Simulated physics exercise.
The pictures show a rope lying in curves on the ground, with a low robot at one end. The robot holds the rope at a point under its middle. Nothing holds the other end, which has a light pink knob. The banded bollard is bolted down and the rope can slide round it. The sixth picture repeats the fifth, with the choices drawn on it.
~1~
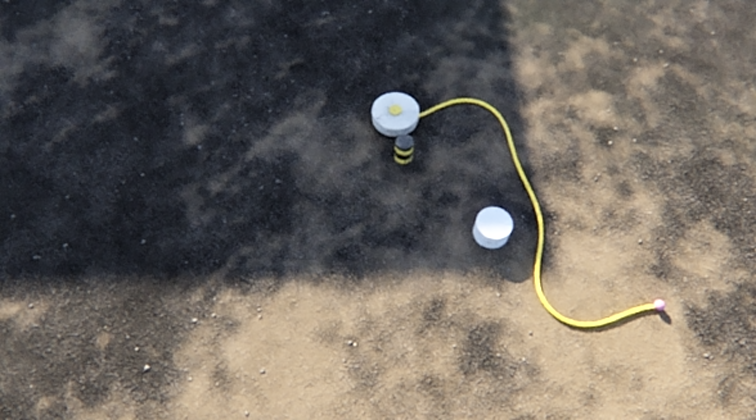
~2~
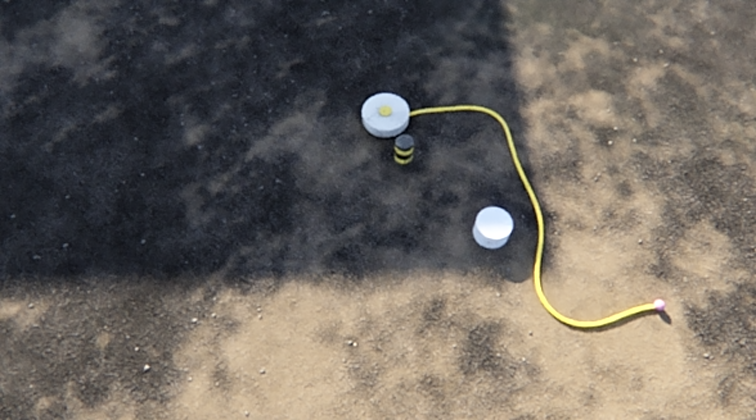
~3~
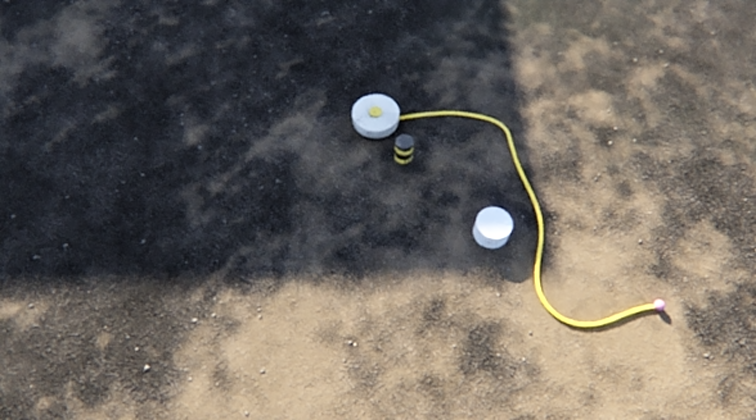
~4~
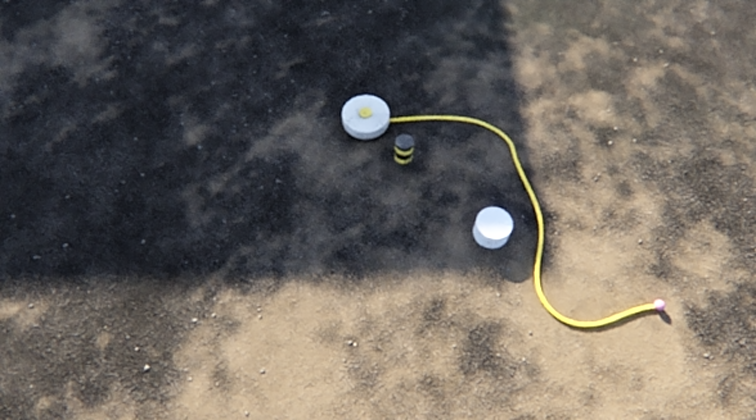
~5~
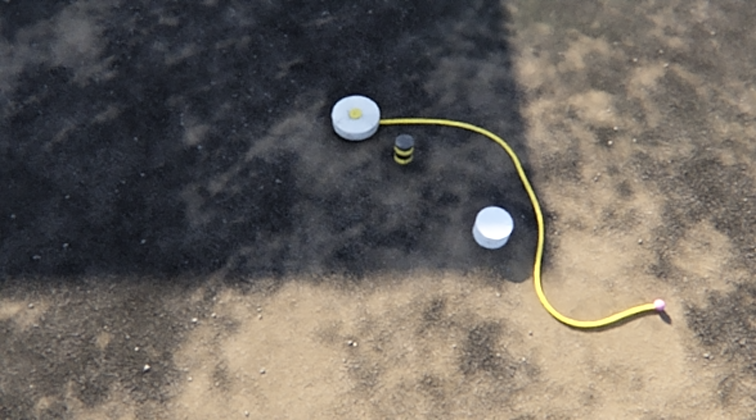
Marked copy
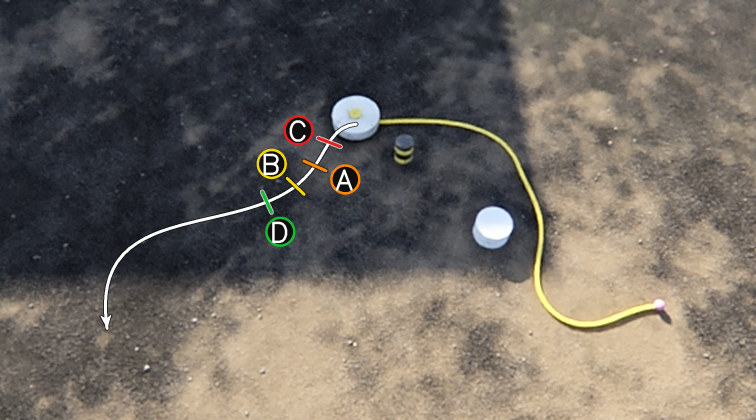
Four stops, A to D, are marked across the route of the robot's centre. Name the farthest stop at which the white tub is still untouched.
Stop at B.
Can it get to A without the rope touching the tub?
Yes.
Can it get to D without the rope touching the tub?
No.
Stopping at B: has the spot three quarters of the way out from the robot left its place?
No.
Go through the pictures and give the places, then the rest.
Robot (395, 115); free end (659, 306); white tub (493, 228), in the first picture.
Robot (386, 116); bollard (404, 153), in the second picture.
Robot (376, 117); white tub (493, 228), in the third picture.
Robot (366, 118); free end (659, 306), in the fourth picture.
Robot (356, 119); bollard (404, 153); free end (659, 306); white tub (493, 228), in the fifth picture.
On the marked copy, A at (315, 166); B at (296, 186); C at (329, 142); D at (267, 202); the route from (356, 124) via (222, 215) to (107, 328).
With B. Early on, robot (330, 136), middle of the rope (530, 198), free end (659, 306).
Further on, robot (314, 161), middle of the rope (524, 198), free end (659, 306).
At the end, robot (294, 182), middle of the rope (506, 202), free end (659, 306); only the bollard has been touched, if anything.
As for the rest, A is safe but short; C is safe but short; D brings the rope against the tub.
